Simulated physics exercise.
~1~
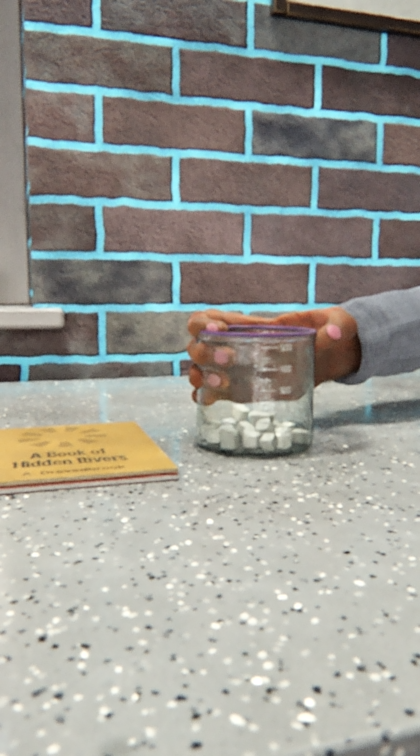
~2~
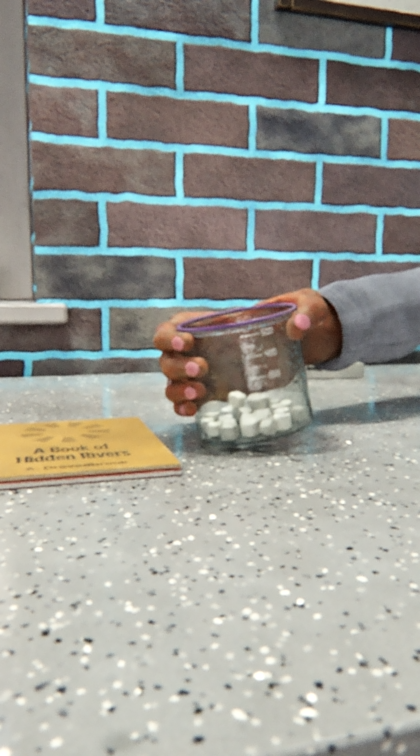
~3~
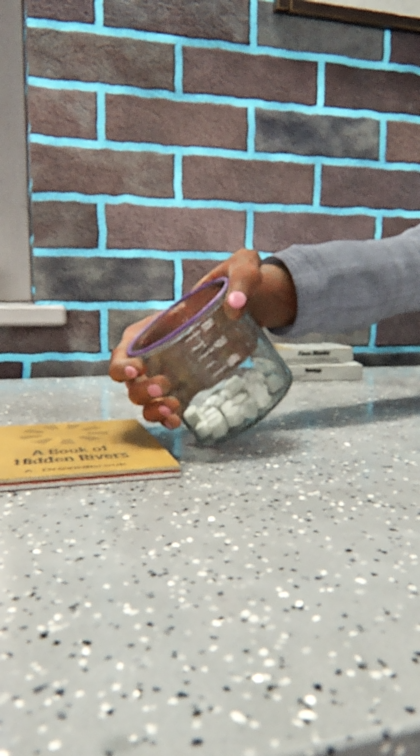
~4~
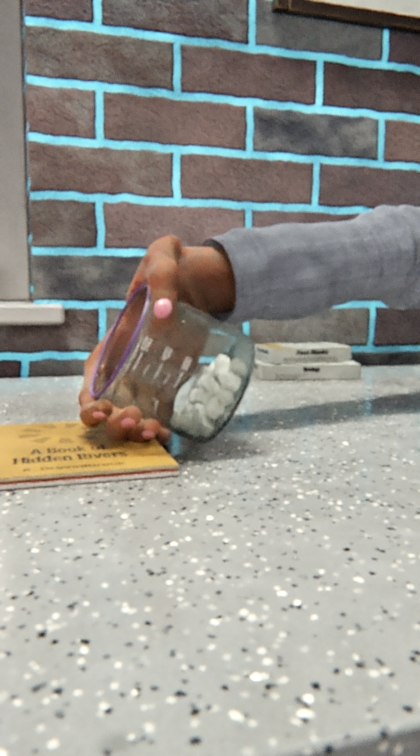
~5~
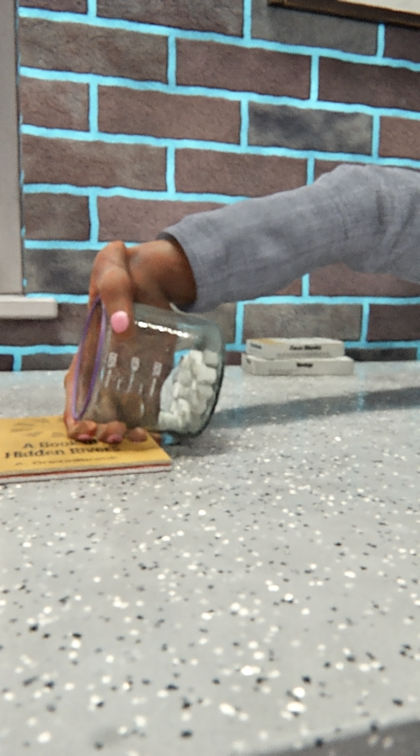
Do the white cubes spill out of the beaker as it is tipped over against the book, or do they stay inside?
They stay inside. The cubes remain gathered near the base of the beaker as it lies tilted with its rim against the book.
In this clip, a person in a grey sleeve grips a clear beaker of small white cubes and tips it steadily to the left, until it lies nearly on its side with its rim against a yellow book, the cubes still inside near its base.
